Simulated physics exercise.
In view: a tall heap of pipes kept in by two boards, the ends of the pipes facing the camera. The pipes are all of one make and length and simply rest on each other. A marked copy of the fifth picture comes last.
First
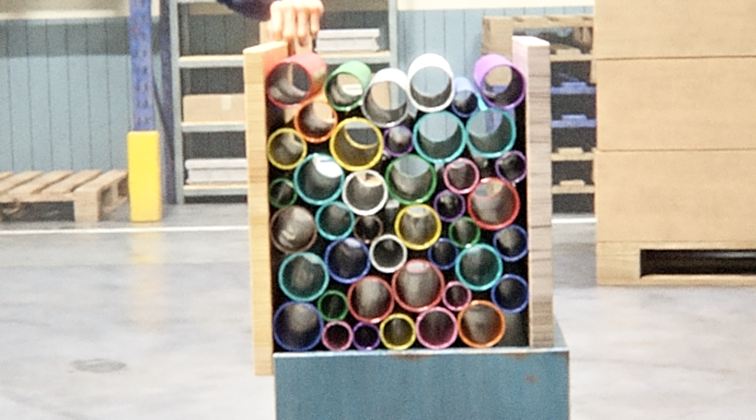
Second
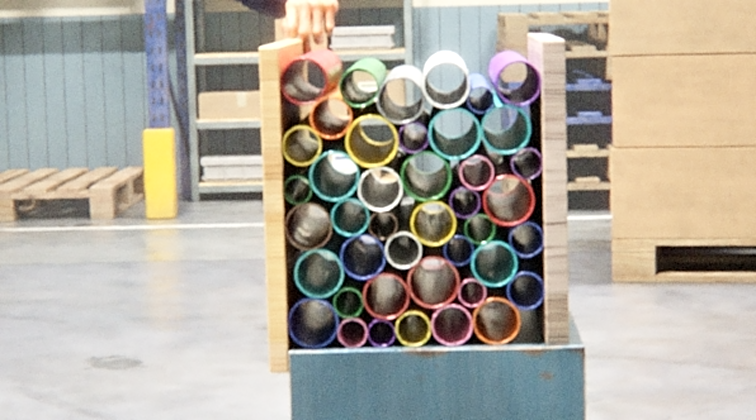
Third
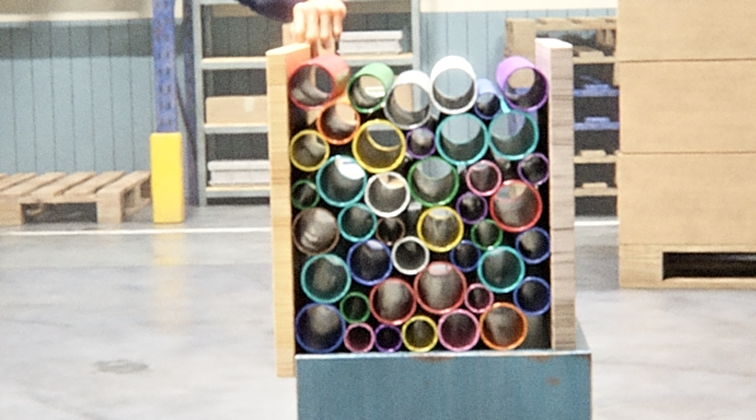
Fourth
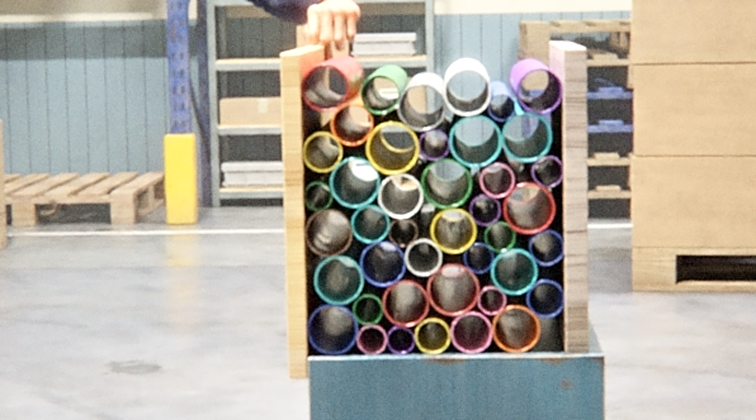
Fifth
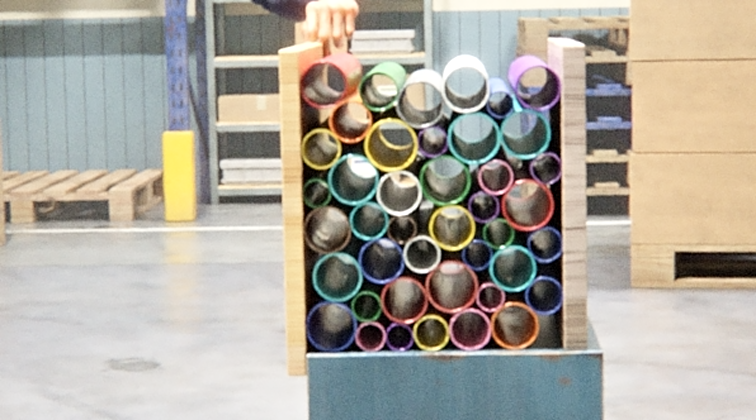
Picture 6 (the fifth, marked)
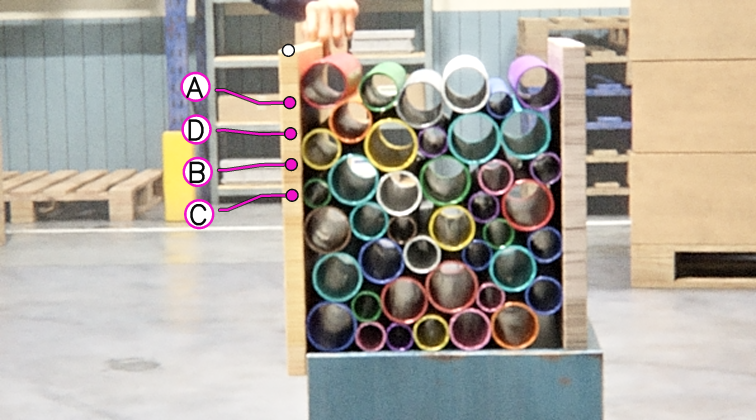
In the video, a hand stays at the top left of a tall heap of colourful pipes held between two boards above a blue-grey base. The whole scene drifts slightly rightward in view, while the pipes show no visible rearrangement.
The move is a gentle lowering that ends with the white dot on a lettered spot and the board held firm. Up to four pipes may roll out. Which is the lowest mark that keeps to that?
No lower than C.
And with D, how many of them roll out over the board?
It comes to none.
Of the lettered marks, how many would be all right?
The number is four.
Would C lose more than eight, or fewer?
Fewer than eight.
On the copy, A at (290, 103); B at (291, 164); C at (292, 196); D at (291, 134); the white dot at (288, 50).
On C. First, top of the board (301, 117).
Then, top of the board (303, 192).
Finally, top of the board (303, 195), four out over the board.
By contrast, A none out over the board; B one out over the board; D none out over the board.
